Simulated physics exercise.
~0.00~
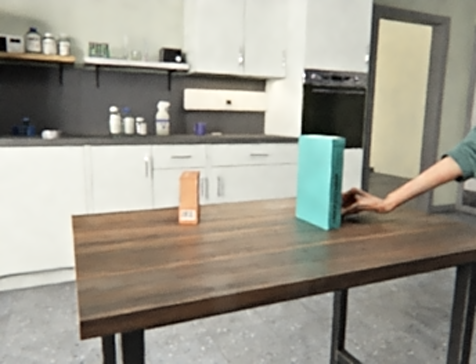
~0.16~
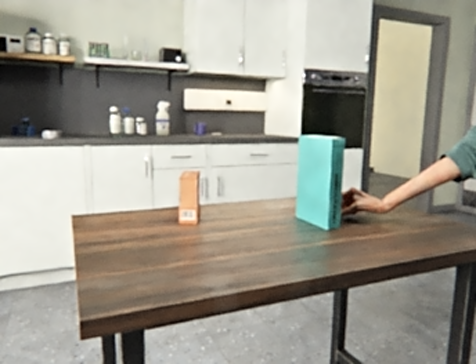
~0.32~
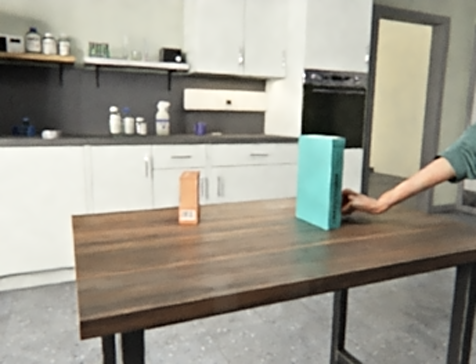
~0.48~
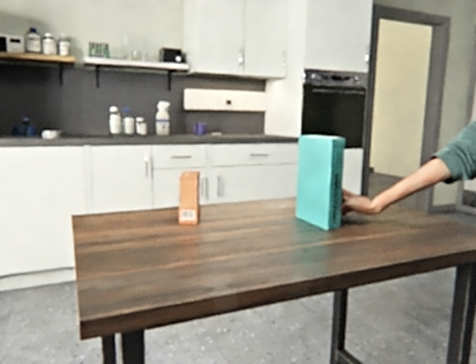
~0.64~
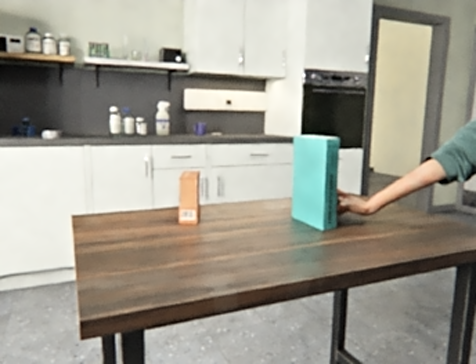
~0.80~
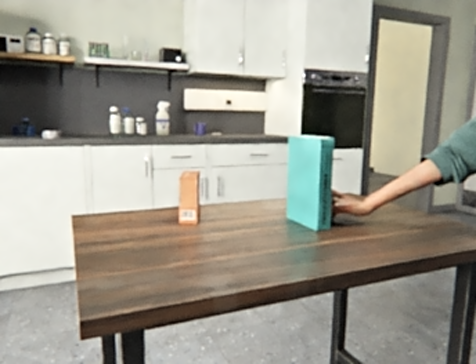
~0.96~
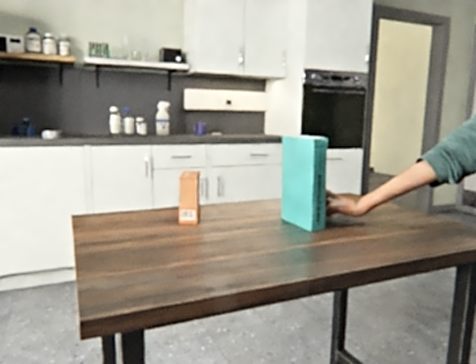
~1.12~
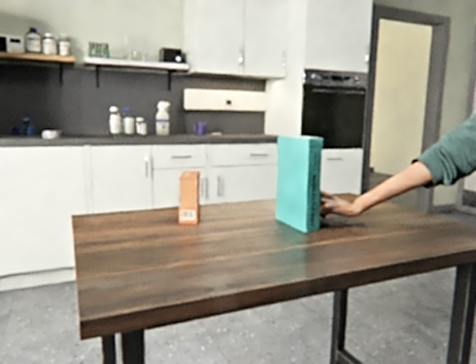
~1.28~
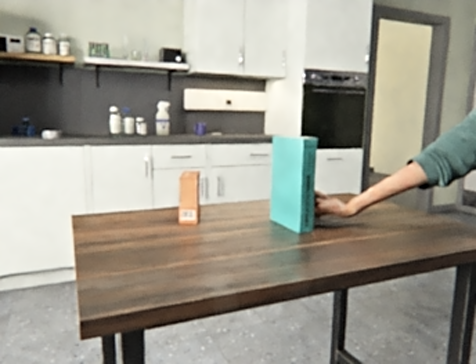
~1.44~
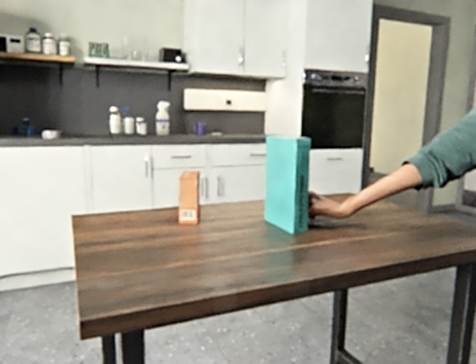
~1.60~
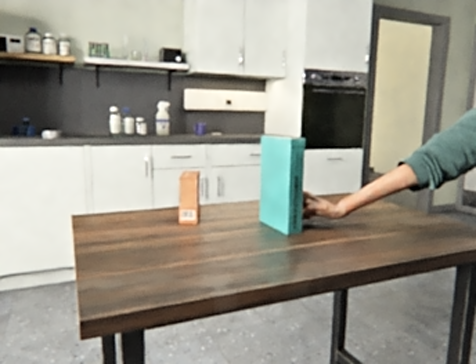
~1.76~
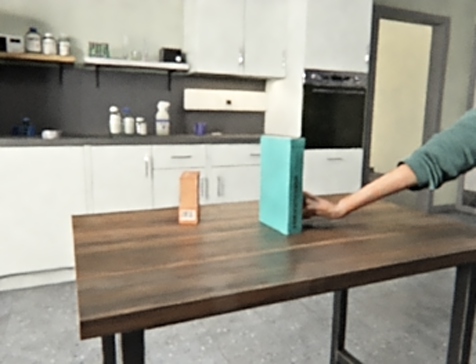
We see a wooden table in a kitchen with an upright turquoise book and a small orange packet. A hand at the right slowly pushes the book a short way left toward the packet, and the book ends still standing, with the packet unmoved.
